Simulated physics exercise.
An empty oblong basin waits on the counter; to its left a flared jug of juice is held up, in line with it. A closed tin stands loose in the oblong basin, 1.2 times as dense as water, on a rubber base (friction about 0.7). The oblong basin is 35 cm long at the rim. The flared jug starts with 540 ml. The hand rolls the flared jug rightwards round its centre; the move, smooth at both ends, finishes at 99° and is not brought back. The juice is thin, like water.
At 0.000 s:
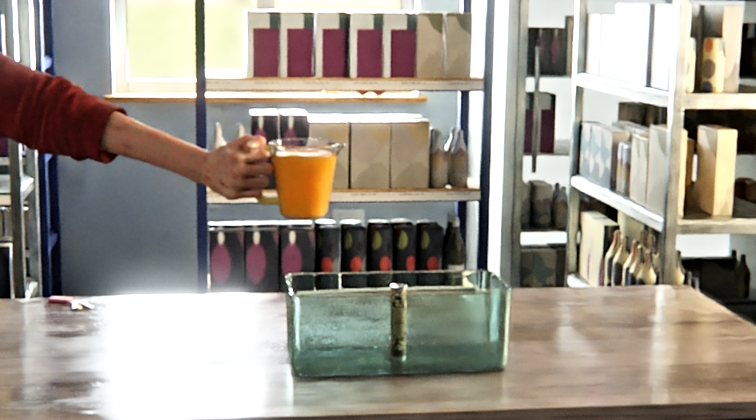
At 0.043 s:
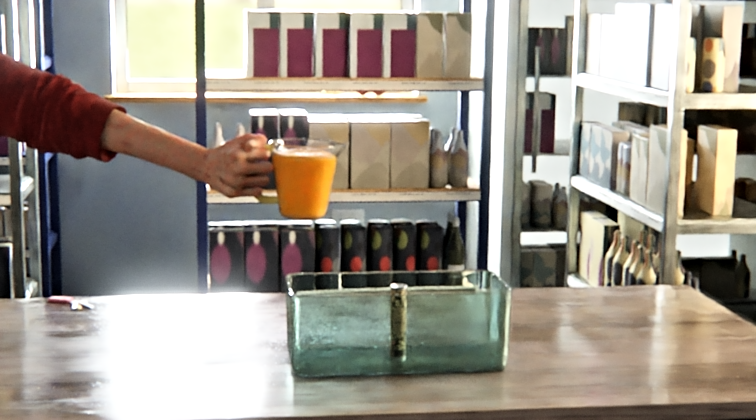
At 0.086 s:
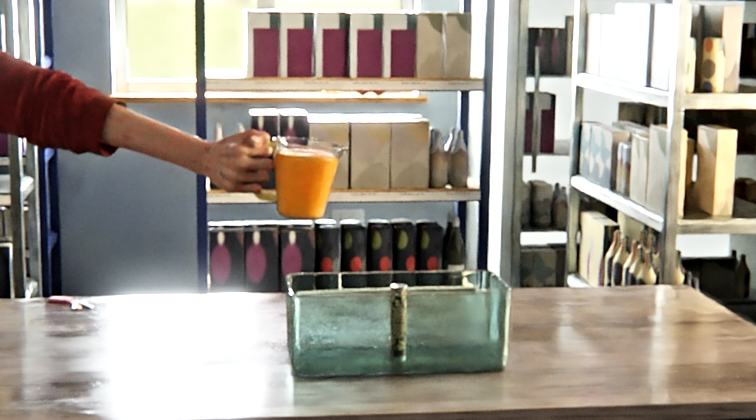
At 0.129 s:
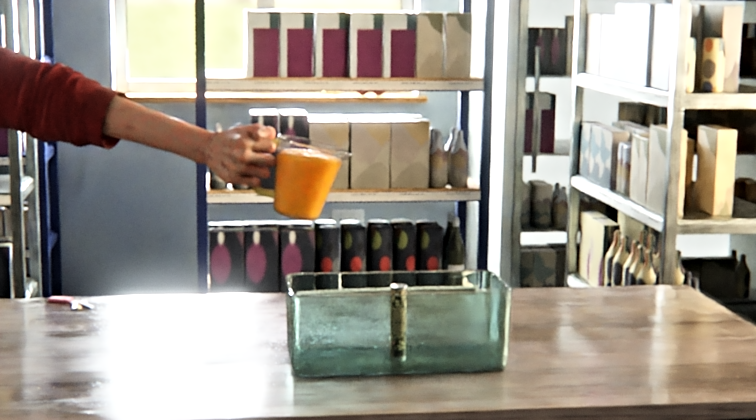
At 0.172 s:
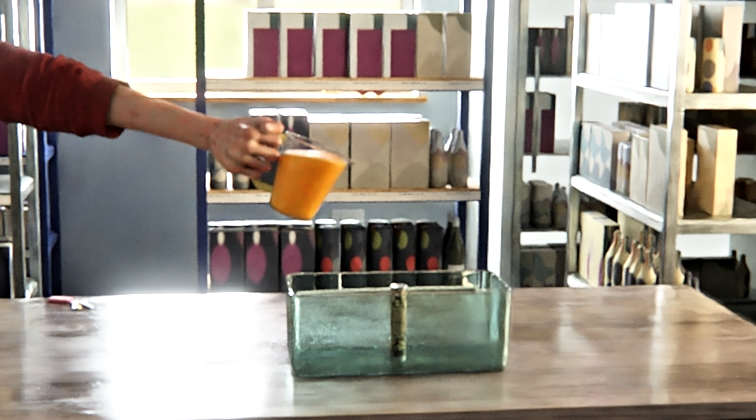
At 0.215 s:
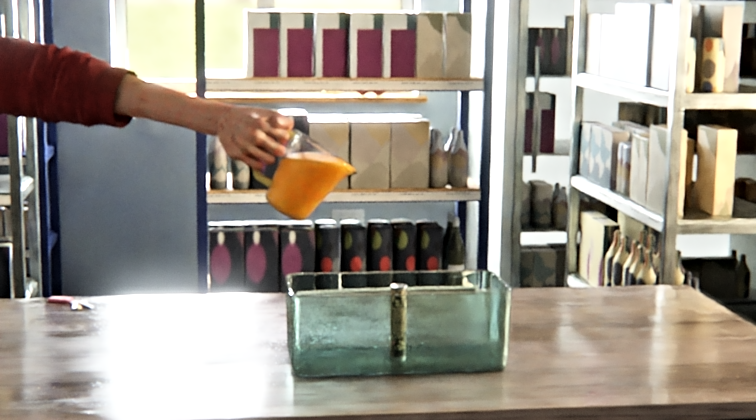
A hand tilts a flared jug of orange juice rightwards above an oblong glass basin.
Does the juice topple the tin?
The tin topples.
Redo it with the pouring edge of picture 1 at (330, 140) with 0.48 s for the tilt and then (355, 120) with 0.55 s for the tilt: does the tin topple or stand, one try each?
First it goes over; then it topples.
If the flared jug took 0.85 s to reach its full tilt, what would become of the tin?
The tin goes over.
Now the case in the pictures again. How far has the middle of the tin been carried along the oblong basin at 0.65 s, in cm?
About 2 cm.
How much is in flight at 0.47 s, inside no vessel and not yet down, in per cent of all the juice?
About 36 per cent.
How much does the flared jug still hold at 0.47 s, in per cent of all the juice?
About 50 per cent.
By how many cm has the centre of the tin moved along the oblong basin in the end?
About 10.5 cm.
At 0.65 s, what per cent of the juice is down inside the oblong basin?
Near 68 in a hundred.
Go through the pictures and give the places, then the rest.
The first frame shows tilt 0°; pouring edge (346, 144); surface from (273, 154) to (335, 153); the oblong basin's rim runs from (289, 287) to (502, 282); the tin's top is at (399, 289).
The second frame shows tilt 2°; pouring edge (347, 145); surface from (273, 153) to (335, 154).
The third frame shows tilt 6°; pouring edge (349, 148); surface from (275, 152) to (337, 155).
The fourth frame shows tilt 13°; pouring edge (352, 154); surface from (278, 151) to (341, 158).
The fifth frame shows tilt 22°; pouring edge (356, 162); surface from (282, 154) to (346, 160).
The sixth frame shows tilt 33°; pouring edge (358, 172); surface from (282, 162) to (353, 165).
Then, 0.47 s in, the tilt is 93° and 50 per cent is still to pour; the tin stands where it began.
Then, 0.65 s in, the tilt is 99° and 12 per cent is still to pour; the tin leans 6°.
Then, 0.84 s in, the tilt is 99° and 1 per cent is still to pour; the tin leans 38°.
Then, 1.05 s in, the tilt is 99° and 0 per cent is still to pour; the tin lies on its side.
Finally, the tin lies on its side.
